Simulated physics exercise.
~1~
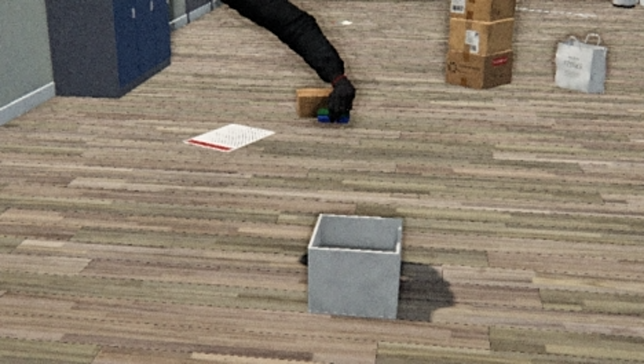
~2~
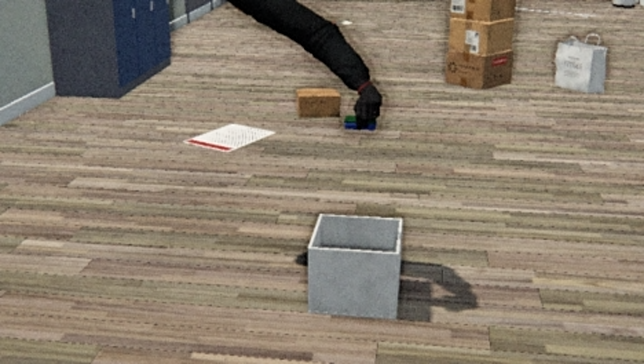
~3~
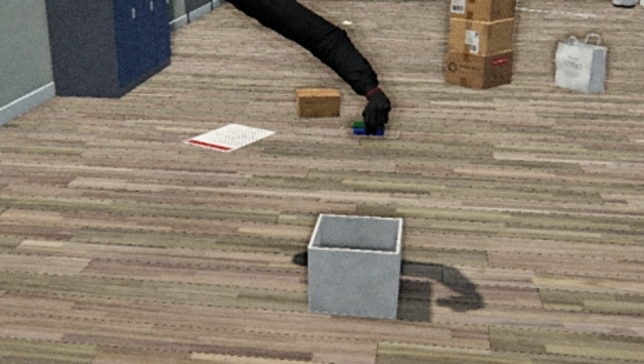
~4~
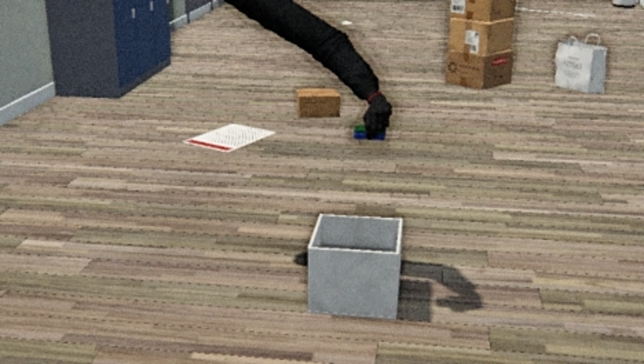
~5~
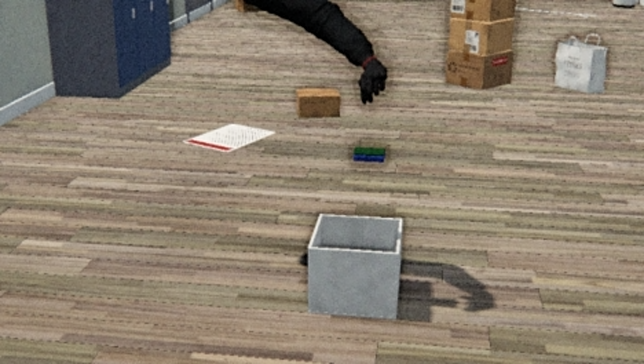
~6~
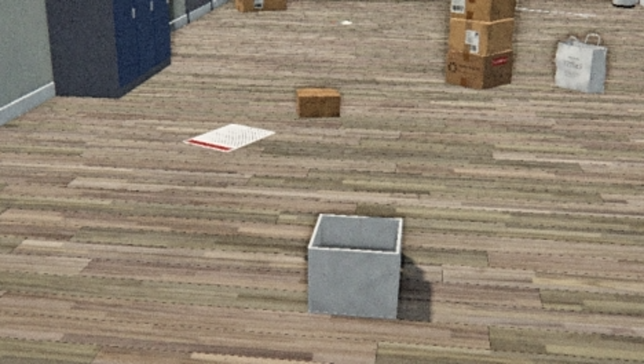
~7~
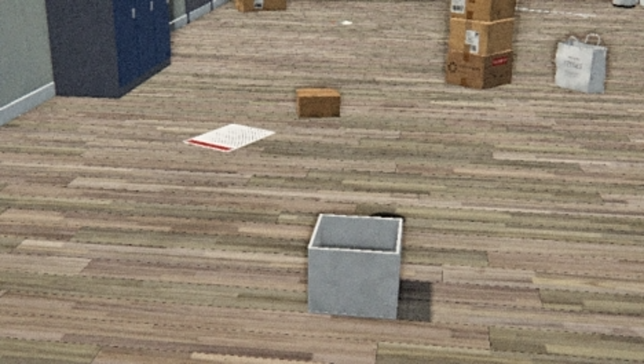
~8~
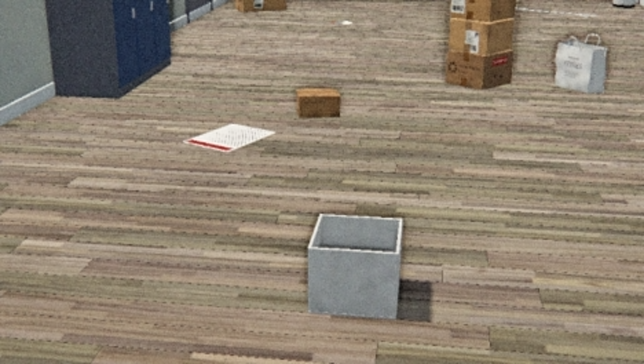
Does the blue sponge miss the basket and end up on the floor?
No, the blue sponge drops into the gray basket after the hand lets go.
